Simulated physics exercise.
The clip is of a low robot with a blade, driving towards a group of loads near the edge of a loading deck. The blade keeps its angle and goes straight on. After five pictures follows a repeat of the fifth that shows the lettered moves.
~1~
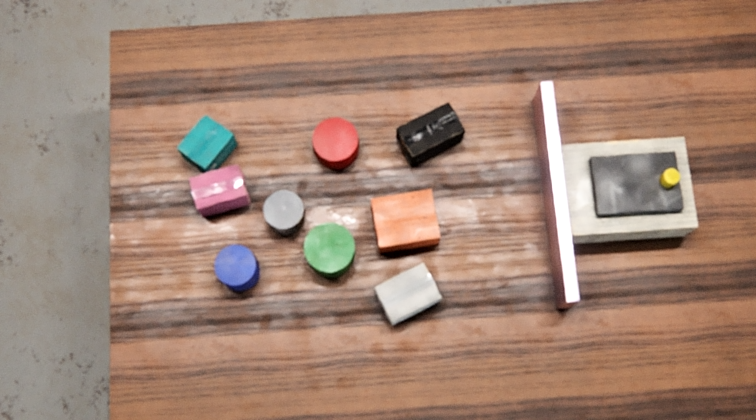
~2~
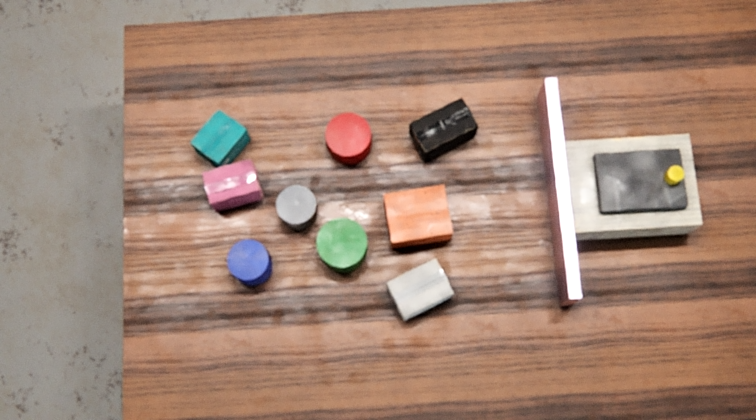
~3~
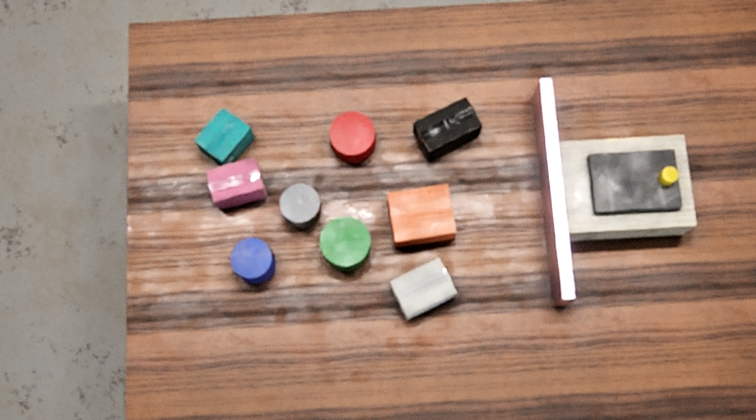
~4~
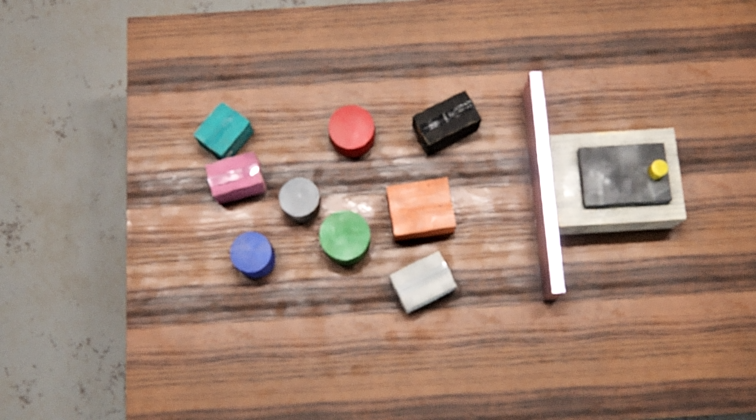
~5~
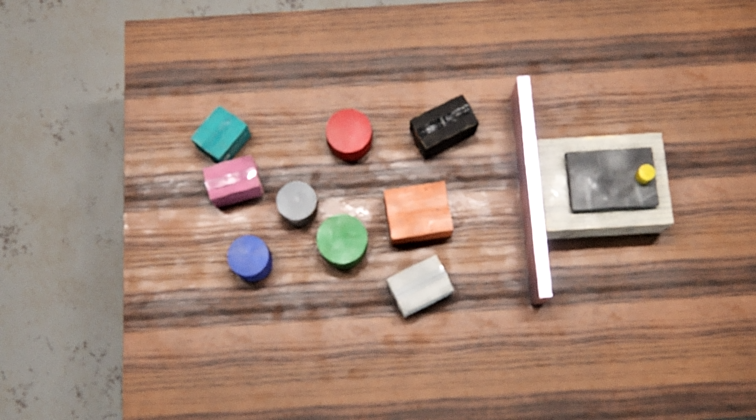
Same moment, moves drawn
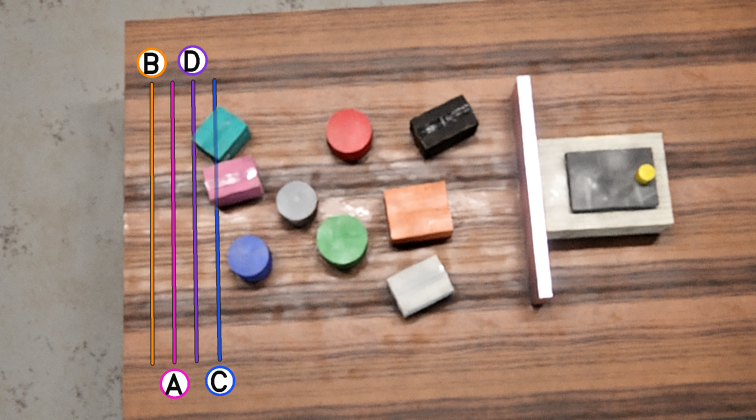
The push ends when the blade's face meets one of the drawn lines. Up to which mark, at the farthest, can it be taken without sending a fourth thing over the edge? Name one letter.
C.
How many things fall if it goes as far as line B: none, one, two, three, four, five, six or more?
By then, six or more.
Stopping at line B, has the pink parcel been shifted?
Yes.
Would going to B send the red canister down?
By then, yes.
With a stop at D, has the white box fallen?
No.
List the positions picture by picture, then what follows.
The first picture shows orange crate (405, 221); red canister (336, 144); grey pail (285, 214).
The second picture shows robot (634, 181); pink parcel (234, 185).
The third picture shows robot (628, 181); white box (423, 289).
The fourth picture shows robot (617, 175); green pail (345, 238).
The fifth picture shows robot (605, 179); orange crate (418, 213); red canister (350, 135); grey pail (298, 205).
On the marked copy, A at (173, 218); B at (152, 219); C at (217, 215); D at (195, 216).
Following C. Soon after the start, robot (490, 186); black box (377, 118); red canister (325, 136).
Later, robot (376, 193); turquoise box (177, 131); blue canister (181, 283).
In the end, robot (285, 198); blue canister over the edge; turquoise box over the edge; two fallen.
As for the rest, A drops five; B drops seven; D drops five.
